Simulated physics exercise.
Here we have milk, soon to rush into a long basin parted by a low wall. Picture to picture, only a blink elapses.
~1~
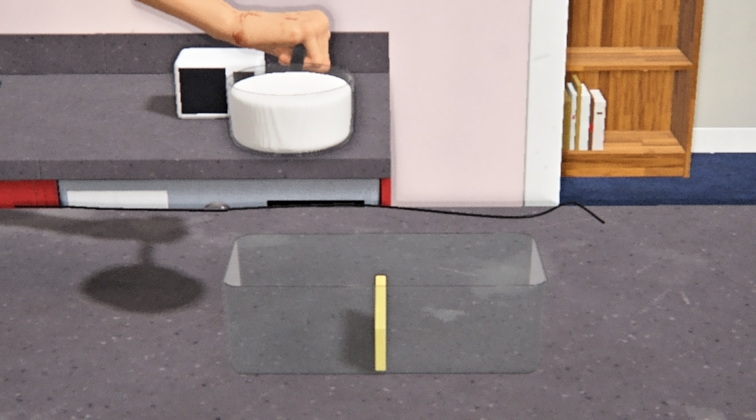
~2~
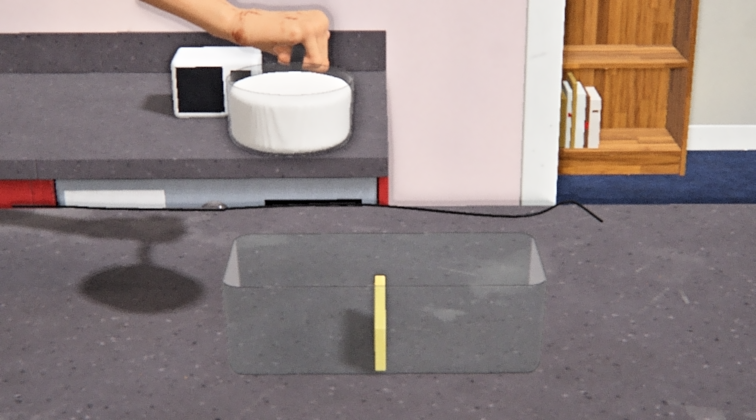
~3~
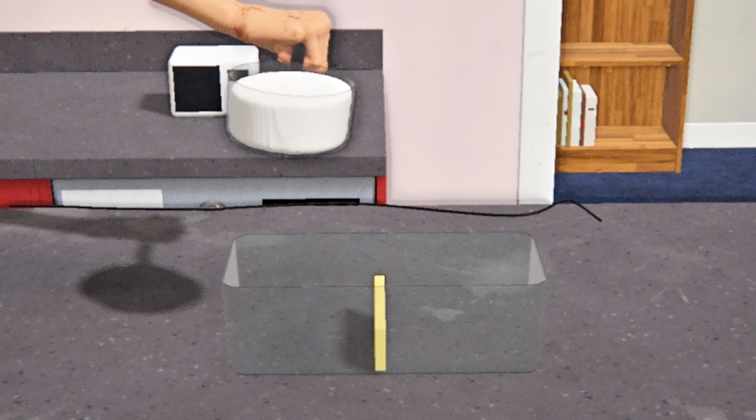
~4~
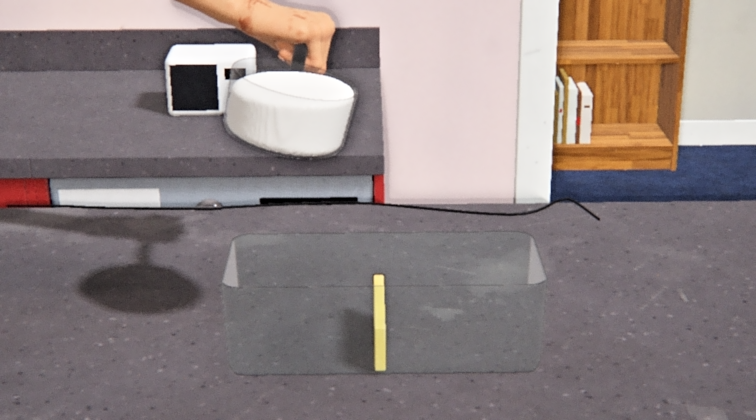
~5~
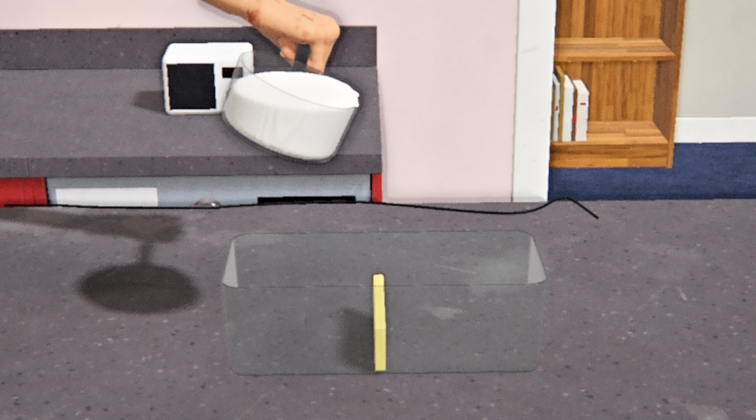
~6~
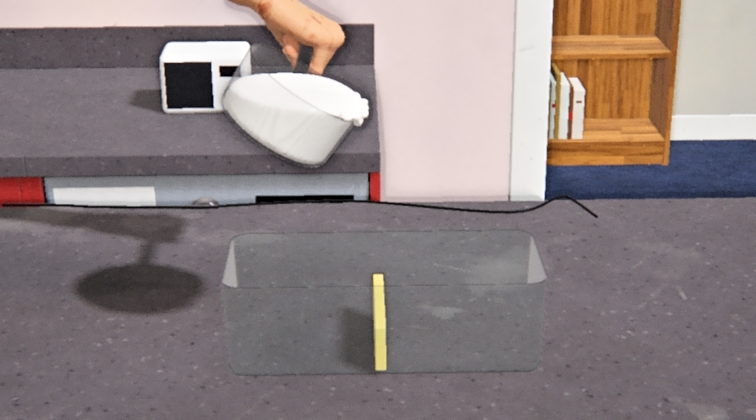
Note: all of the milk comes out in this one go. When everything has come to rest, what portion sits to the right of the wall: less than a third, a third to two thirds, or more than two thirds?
Exceeds two thirds.
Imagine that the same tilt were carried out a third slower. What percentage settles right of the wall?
Roughly 80 %.
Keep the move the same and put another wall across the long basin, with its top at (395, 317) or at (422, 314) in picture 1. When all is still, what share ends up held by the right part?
First try close to 65 percent, second try close to 35 percent.
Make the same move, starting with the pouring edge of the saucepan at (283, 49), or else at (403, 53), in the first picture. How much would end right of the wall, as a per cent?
In order, some 10 and 85 percent.
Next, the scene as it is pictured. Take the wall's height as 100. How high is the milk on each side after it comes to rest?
10 % left, 40 % right.
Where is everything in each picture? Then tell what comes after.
In the first picture, it leans 0°; its right rim is at (352, 80); the milk meets the walls at (231, 87) and (351, 87); the long basin's rim runs from (229, 261) to (541, 260); the wall's top is at (380, 302).
In the second picture, it leans 2°; its right rim is at (353, 81); the milk meets the walls at (231, 87) and (351, 87).
In the third picture, it leans 6°; its right rim is at (354, 86); the milk meets the walls at (231, 86) and (352, 88).
In the fourth picture, it leans 13°; its right rim is at (356, 94); the milk meets the walls at (232, 84) and (355, 90).
In the fifth picture, it leans 23°; its right rim is at (357, 104); the milk meets the walls at (232, 84) and (357, 97); 2 per cent is over the edge.
In the sixth picture, it leans 34°; its right rim is at (356, 117); the milk meets the walls at (228, 86) and (351, 102); 6 per cent is over the edge.
A moment on, the saucepan is tipped on its side and 23 per cent is still to pour, 0 is left of the wall and 22 right of it.
Next, the saucepan is tipped right over and 5 per cent is still to pour, 9 is left of the wall and 78 right of it.
Then the saucepan is tipped right over and 0 per cent is still to pour, 17 is left of the wall and 79 right of it.
Later the saucepan is tipped right over and 0 per cent is still to pour, 19 is left of the wall and 80 right of it.
At rest 19 per cent lies left of the wall, 80 right of it and 2 outside.
